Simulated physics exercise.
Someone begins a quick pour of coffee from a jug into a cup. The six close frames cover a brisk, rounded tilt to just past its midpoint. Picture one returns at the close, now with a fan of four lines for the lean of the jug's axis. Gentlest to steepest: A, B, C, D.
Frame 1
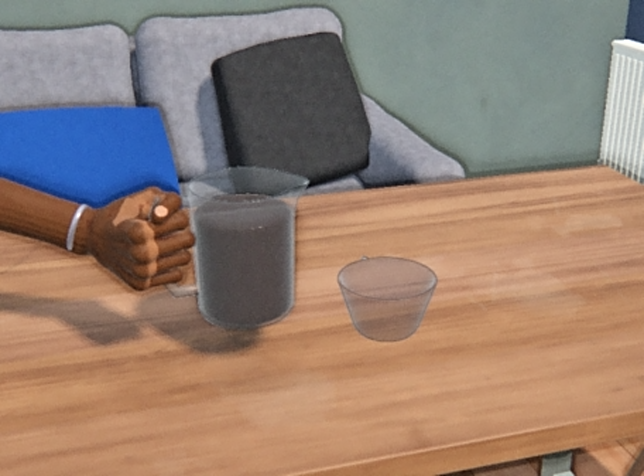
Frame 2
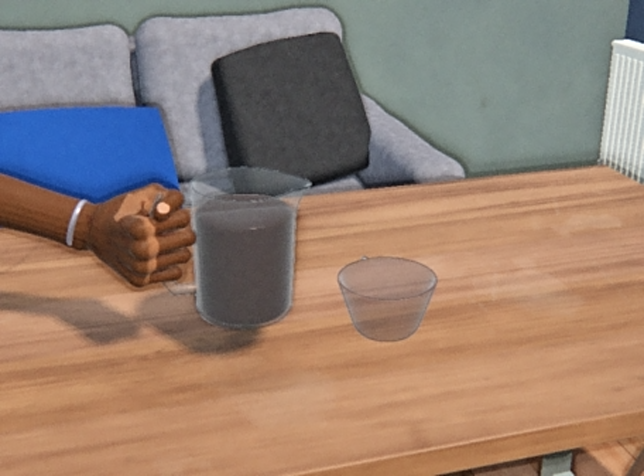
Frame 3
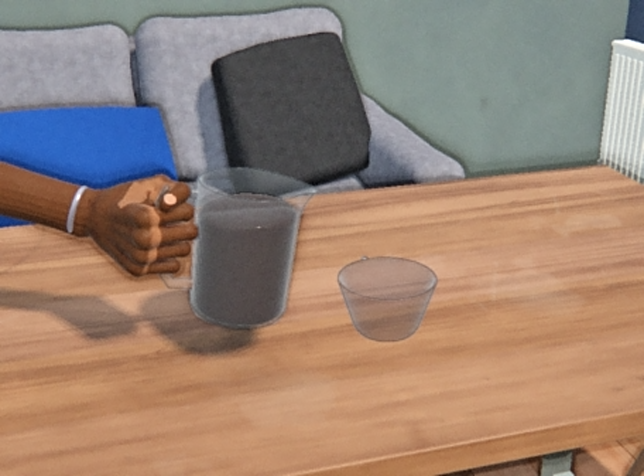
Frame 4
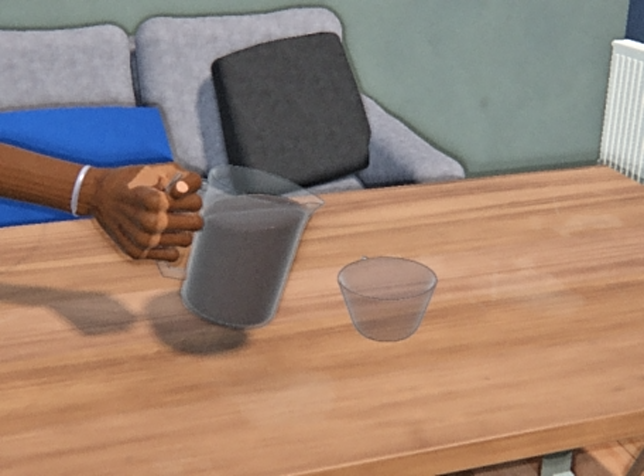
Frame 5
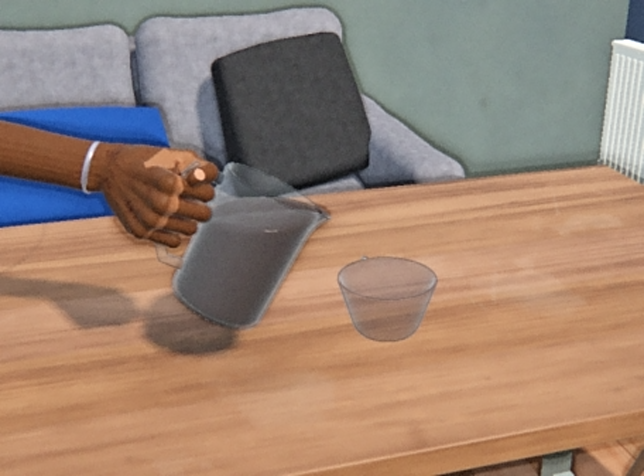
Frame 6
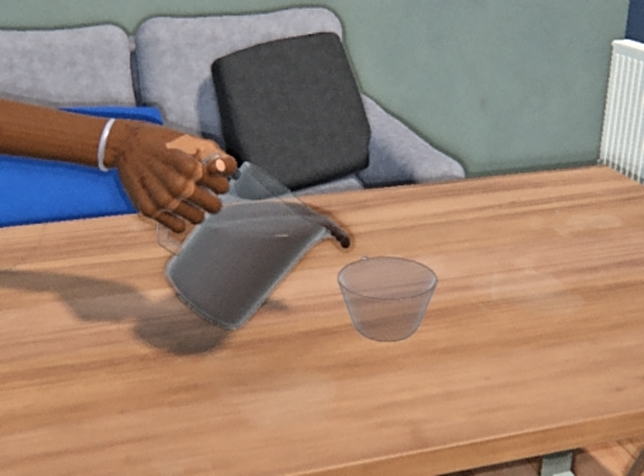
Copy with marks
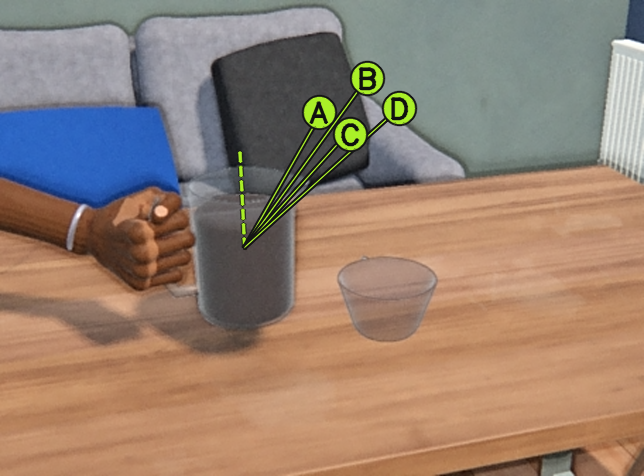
Glass jug of dark coffee tilting to the right in a hand above a wooden table, coffee starting over its lip.
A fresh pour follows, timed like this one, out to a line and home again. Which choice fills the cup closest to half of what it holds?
Best: D.
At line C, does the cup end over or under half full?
Under half.
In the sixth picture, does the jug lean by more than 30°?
Yes.
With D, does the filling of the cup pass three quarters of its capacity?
No, it does not.
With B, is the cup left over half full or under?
Under half.
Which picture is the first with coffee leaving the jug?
In picture 6.
On the marked copy, A at (312, 128); B at (357, 91); C at (336, 144); D at (386, 119).
For line A, the cup ends with about 8 % of what it can hold.
For line B, the cup ends with about 17 % of what it can hold.
For line C, the cup ends with about 30 % of what it can hold.
For line D, the cup ends with about 47 % of what it can hold.
